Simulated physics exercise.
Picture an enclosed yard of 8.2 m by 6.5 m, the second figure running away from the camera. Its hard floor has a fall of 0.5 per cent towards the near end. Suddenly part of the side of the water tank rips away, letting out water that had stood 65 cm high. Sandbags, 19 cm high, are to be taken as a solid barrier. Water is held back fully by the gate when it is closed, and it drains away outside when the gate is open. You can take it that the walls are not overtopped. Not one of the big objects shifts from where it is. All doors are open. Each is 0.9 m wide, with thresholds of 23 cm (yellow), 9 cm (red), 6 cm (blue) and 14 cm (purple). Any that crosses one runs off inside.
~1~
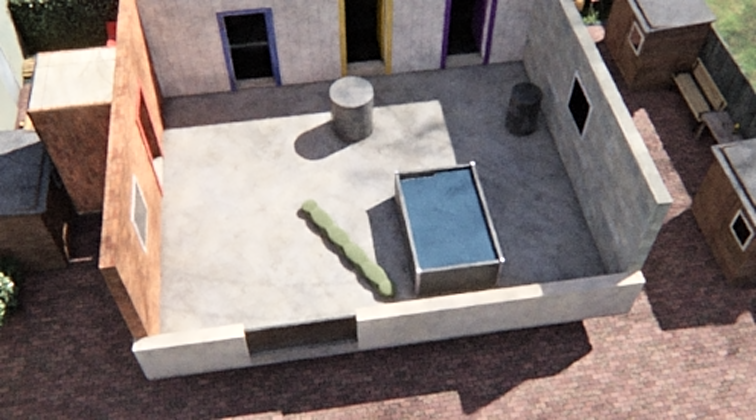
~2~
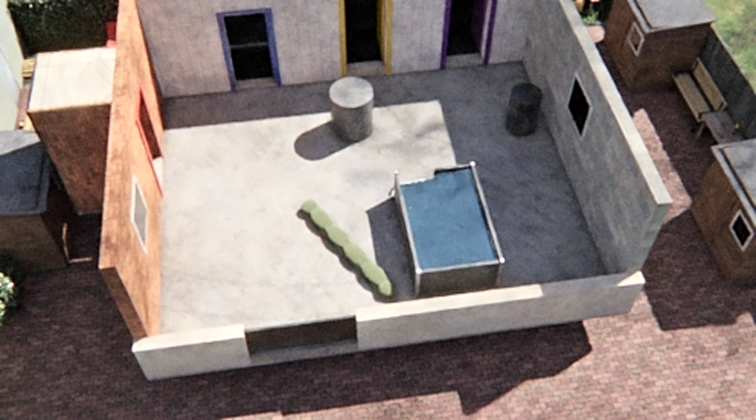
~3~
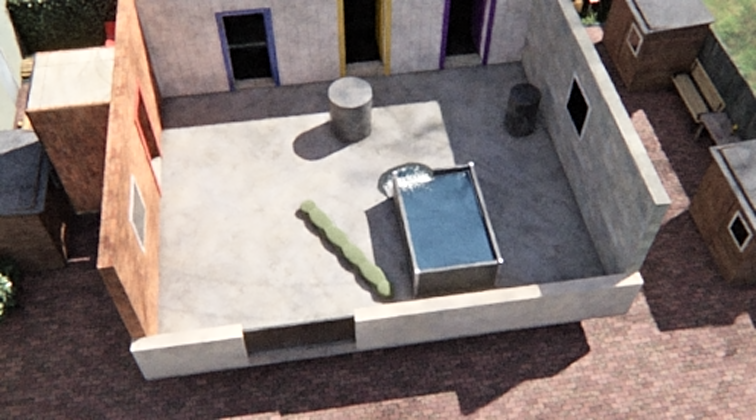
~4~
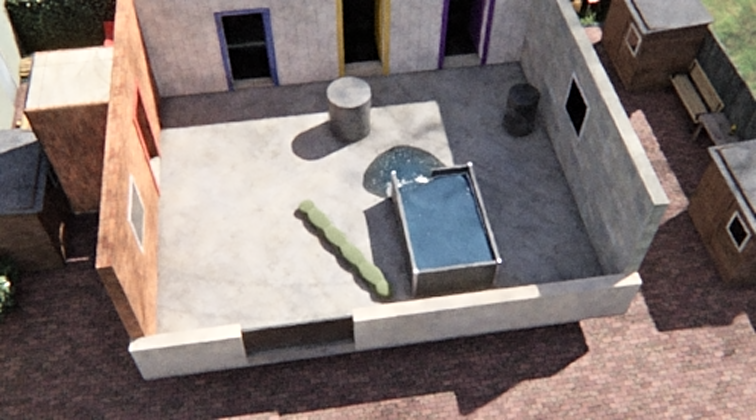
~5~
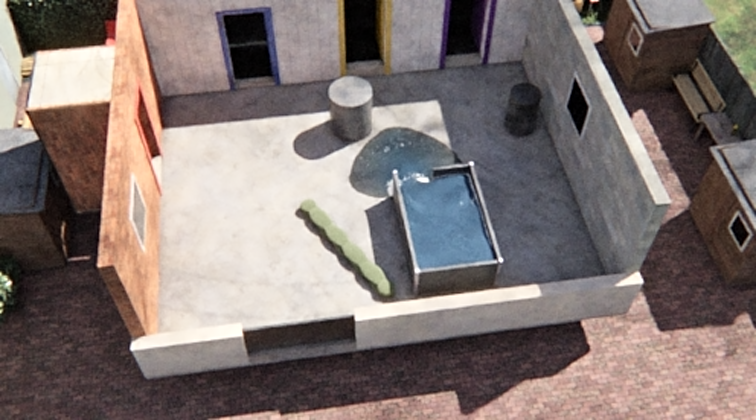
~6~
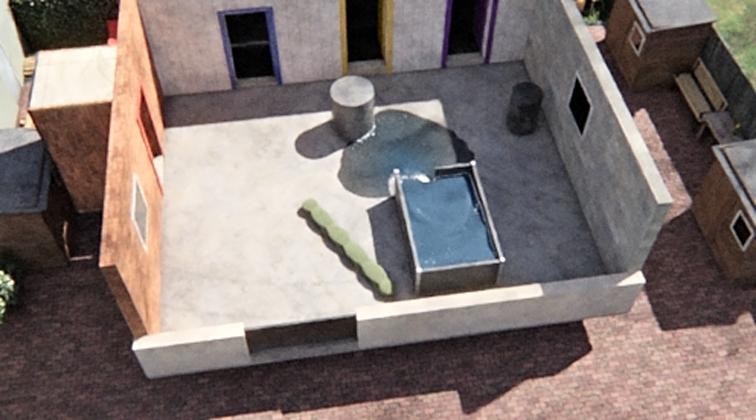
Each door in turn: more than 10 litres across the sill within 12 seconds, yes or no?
Answers: Yellow door, no; red door, no; blue door, no; purple door, no.
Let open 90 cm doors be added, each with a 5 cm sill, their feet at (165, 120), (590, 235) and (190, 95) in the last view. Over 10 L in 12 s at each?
In that order: Beyond it, short of it, beyond it.
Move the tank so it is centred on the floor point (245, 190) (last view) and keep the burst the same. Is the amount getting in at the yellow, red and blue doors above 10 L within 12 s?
Compared with that limit, yellow falls short, red falls short and blue overshoots.
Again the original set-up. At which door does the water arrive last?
Red.
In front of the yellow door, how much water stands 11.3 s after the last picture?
About 5.5 cm.
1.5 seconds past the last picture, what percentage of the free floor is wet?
Around 30 per cent wet.
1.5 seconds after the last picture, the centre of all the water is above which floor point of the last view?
The water's centre is around (418, 186).
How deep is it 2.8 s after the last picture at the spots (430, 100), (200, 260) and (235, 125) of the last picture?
Spot one 2 cm, spot two 0 cm, spot three 2 cm.
Then, 0.7 s after the last picture water covers 20 % of the floor and is deepest (30 cm) near (406, 188); yellow door 11 cm at the sill, 0 L in, red door not reached, blue door not reached, purple door not reached.
Then, 1.5 s after the last picture water covers 30 % of the floor and is deepest (27 cm) near (396, 73); yellow door 18 cm at the sill, 0 L in, red door not reached, blue door not reached, purple door 13 cm at the sill, 0 L in.
Then, 2.8 s after the last picture water covers 45 % of the floor and is deepest (22 cm) near (518, 60); yellow door 13 cm at the sill, 1 L in, red door 5 cm at the sill, 0 L in, blue door 4 cm at the sill, 0 L in, purple door 11 cm at the sill, 1 L in.
Then, 6.3 s after the last picture water covers 65 % of the floor and is deepest (14 cm) near (516, 77); yellow door 7 cm at the sill, 1 L in, red door 9 cm at the sill, 0 L in, blue door 4 cm at the sill, 0 L in, purple door 8 cm at the sill, 1 L in.
Then, 11.3 s after the last picture water covers 90 % of the floor and is deepest (8 cm) near (369, 139); yellow door 6 cm at the sill, 1 L in, red door 4 cm at the sill, 0 L in, blue door 5 cm at the sill, 1 L in, purple door 5 cm at the sill, 1 L in.
